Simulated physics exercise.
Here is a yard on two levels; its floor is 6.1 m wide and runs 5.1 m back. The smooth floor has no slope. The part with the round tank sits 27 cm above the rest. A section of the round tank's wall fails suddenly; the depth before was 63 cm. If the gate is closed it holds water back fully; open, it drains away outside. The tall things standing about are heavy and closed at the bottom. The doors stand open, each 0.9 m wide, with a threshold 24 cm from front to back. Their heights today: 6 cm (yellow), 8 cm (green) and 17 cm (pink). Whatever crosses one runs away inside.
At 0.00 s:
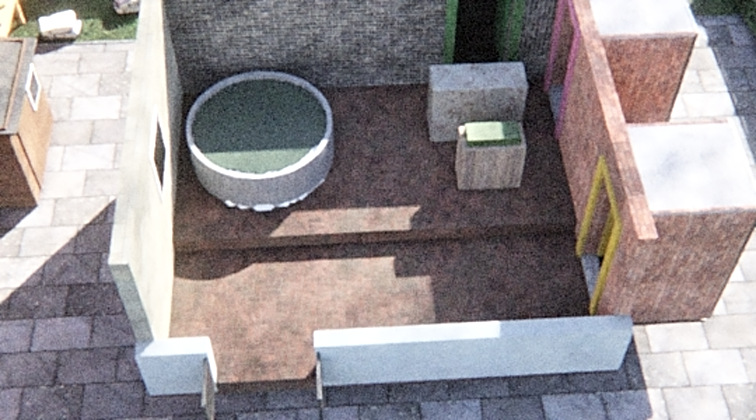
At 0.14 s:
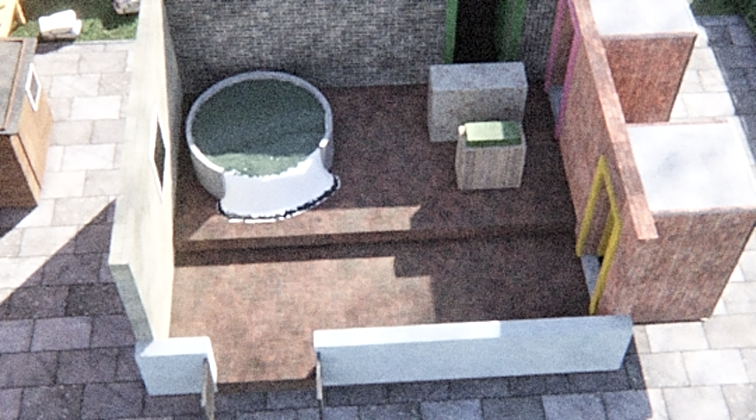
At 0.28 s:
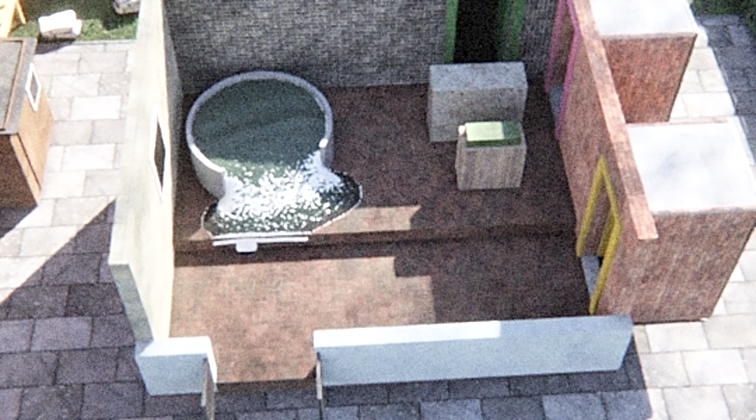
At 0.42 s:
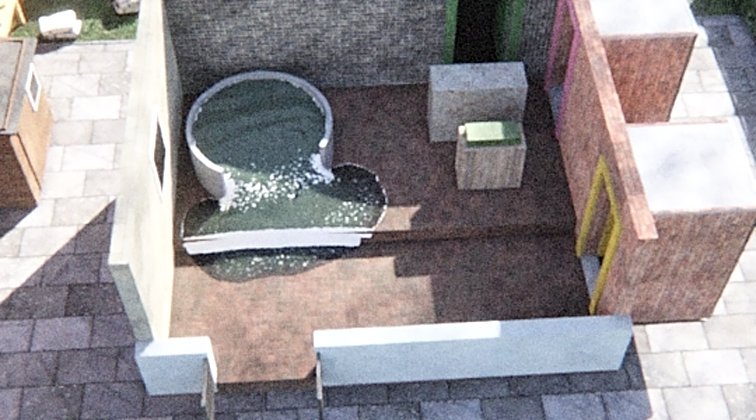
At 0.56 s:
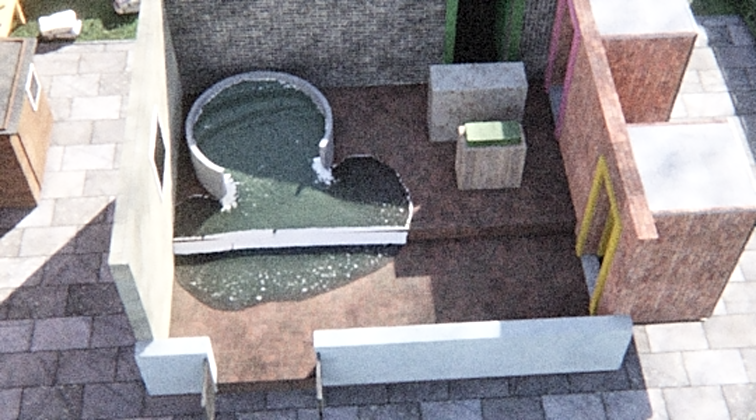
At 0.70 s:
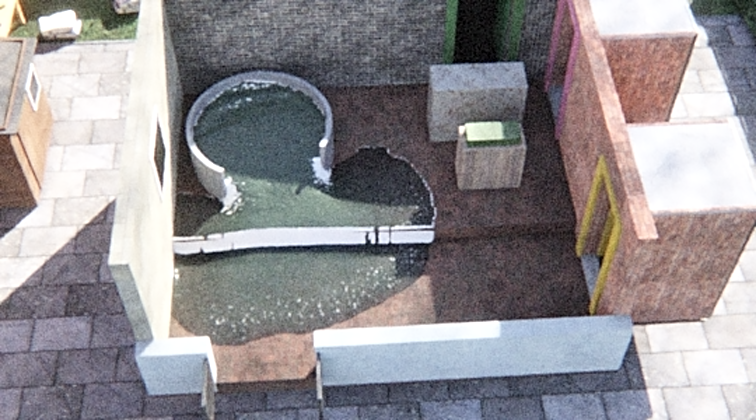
In a walled yard, water bursts from a round tank and spreads over the lower floor.
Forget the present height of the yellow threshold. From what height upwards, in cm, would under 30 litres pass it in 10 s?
At least 14.5 cm or so.
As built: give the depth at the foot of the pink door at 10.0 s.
Some 0.5 cm.
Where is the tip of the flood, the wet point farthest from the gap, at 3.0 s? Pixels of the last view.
Near (591, 347).
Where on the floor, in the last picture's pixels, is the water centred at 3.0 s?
Near (336, 252).
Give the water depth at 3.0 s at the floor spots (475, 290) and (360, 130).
About 3 and 0 cm.
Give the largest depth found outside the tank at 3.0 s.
About 32 cm.
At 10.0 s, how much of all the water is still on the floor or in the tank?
Some 52 per cent remains.
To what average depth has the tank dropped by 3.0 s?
About 17 cm.
After 1.4 s water covers 50 % of the floor, deepest (30 cm) near (167, 370); it has not reached the yellow door.
After 3.0 s water covers 55 % of the floor, deepest (32 cm) near (578, 348); 19 cm at the yellow door, 8 litres in over its 6 cm threshold.
After 10.0 s water covers 55 % of the floor, deepest (11 cm) near (174, 274); 8 cm at the yellow door, 179 litres in over its 6 cm threshold.
At the yellow door as built, the water arrived by 2.3 s and peaked near 19 cm at 3.0 s.
With a threshold of 12.5 cm, 50 litres would have come in within the 10 s; with 16.5 cm, 18 litres. So under 30 litres takes about 14.5 cm.
